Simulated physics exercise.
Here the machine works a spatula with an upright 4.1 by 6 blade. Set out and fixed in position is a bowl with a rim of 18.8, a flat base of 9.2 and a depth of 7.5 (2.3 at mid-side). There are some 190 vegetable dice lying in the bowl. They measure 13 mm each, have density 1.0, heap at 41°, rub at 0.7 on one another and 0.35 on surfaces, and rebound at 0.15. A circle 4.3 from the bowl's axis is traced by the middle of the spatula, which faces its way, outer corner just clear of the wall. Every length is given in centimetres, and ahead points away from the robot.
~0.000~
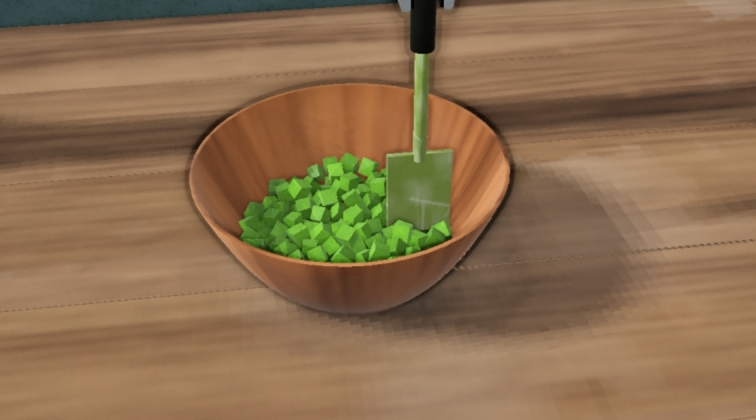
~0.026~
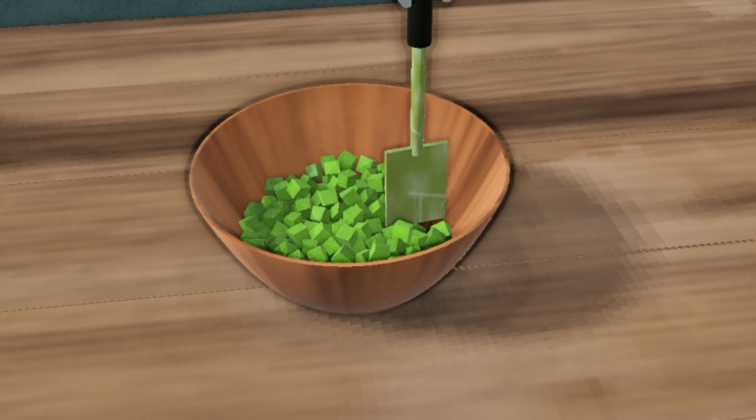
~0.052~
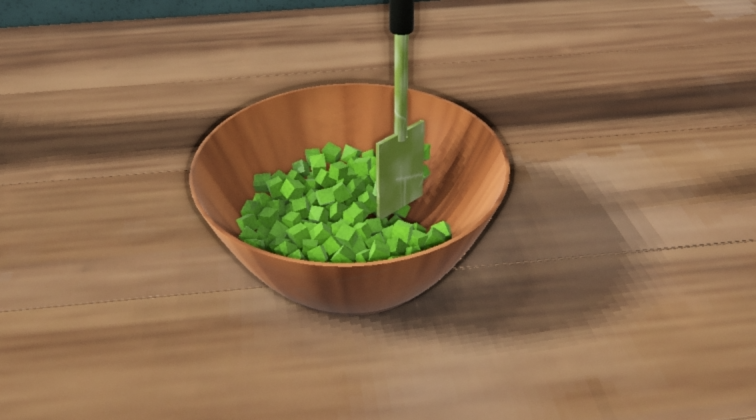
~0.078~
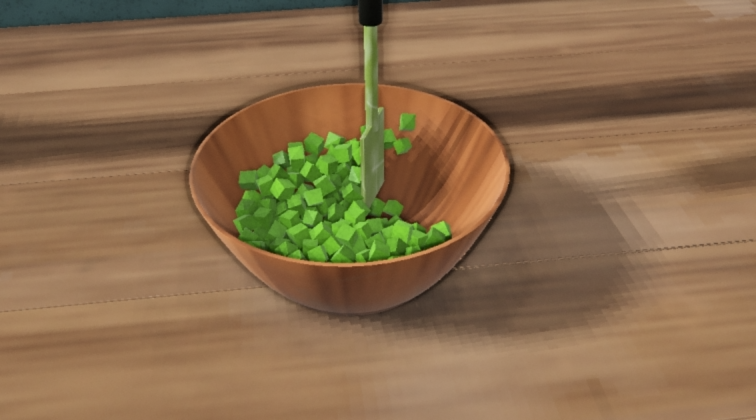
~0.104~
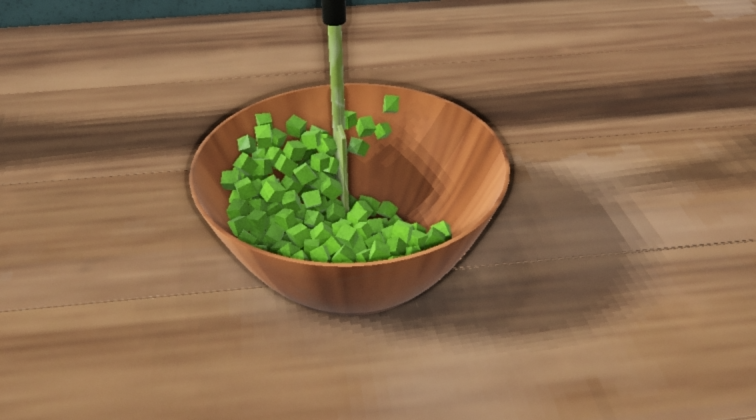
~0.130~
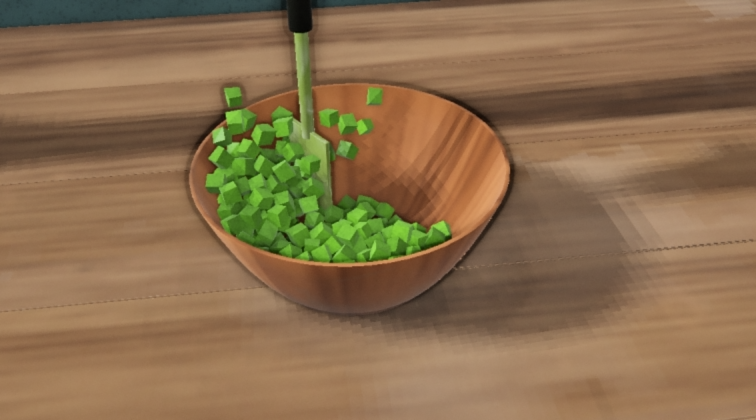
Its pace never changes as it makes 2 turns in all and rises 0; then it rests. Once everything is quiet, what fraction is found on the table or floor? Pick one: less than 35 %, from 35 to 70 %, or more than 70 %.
From 35 to 70 %.
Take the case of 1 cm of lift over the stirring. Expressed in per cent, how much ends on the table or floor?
40 %.
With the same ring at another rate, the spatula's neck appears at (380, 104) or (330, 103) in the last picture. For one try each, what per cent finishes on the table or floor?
About 10 per cent, then about 30 per cent.
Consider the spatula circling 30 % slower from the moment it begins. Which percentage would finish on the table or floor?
30 per cent.
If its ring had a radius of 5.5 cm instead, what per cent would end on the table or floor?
Some 20 percent would.
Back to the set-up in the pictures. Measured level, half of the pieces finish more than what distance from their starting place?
Roughly 8 cm, measured level.
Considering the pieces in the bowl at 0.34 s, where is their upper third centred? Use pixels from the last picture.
I'd point to somewhere close to (456, 161).
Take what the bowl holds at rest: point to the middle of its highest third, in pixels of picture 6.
(377, 175).
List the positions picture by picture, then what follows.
The first picture shows the spatula neck at (420, 132), 0° round; upper third of the load around (342, 227), from x 250 to 445, top at y 165; 194 in the bowl.
The second picture shows the spatula neck at (417, 126), 10° round; upper third of the load around (343, 221), from x 250 to 445, top at y 165.
The third picture shows the spatula neck at (401, 112), 36° round; upper third of the load around (340, 210), from x 250 to 440, top at y 150.
The fourth picture shows the spatula neck at (372, 102), 65° round; upper third of the load around (320, 186), from x 245 to 440, top at y 120.
The fifth picture shows the spatula neck at (338, 102), 94° round; upper third of the load around (293, 178), from x 230 to 440, top at y 105.
The sixth picture shows the spatula neck at (307, 109), 123° round; upper third of the load around (267, 176), from x 215 to 440, top at y 95; 194 in the bowl.
After 0.34 s, 353° round, highest piece 10 above the table; 146 in the bowl, 9 on the table or floor, 39 in flight or on the tool.
After 0.54 s, 223° round, highest piece 9 above the table; 116 in the bowl, 68 on the table or floor, 10 in flight or on the tool.
After 0.85 s, 0° round, highest piece 8 above the table; 103 in the bowl, 89 on the table or floor, 2 in flight or on the tool.
After 1.55 s, 0° round, highest piece 5 above the table; 103 in the bowl, 91 on the table or floor.
In the end, 103 in the bowl, 91 on the table or floor. That is 47 % on the table or floor.
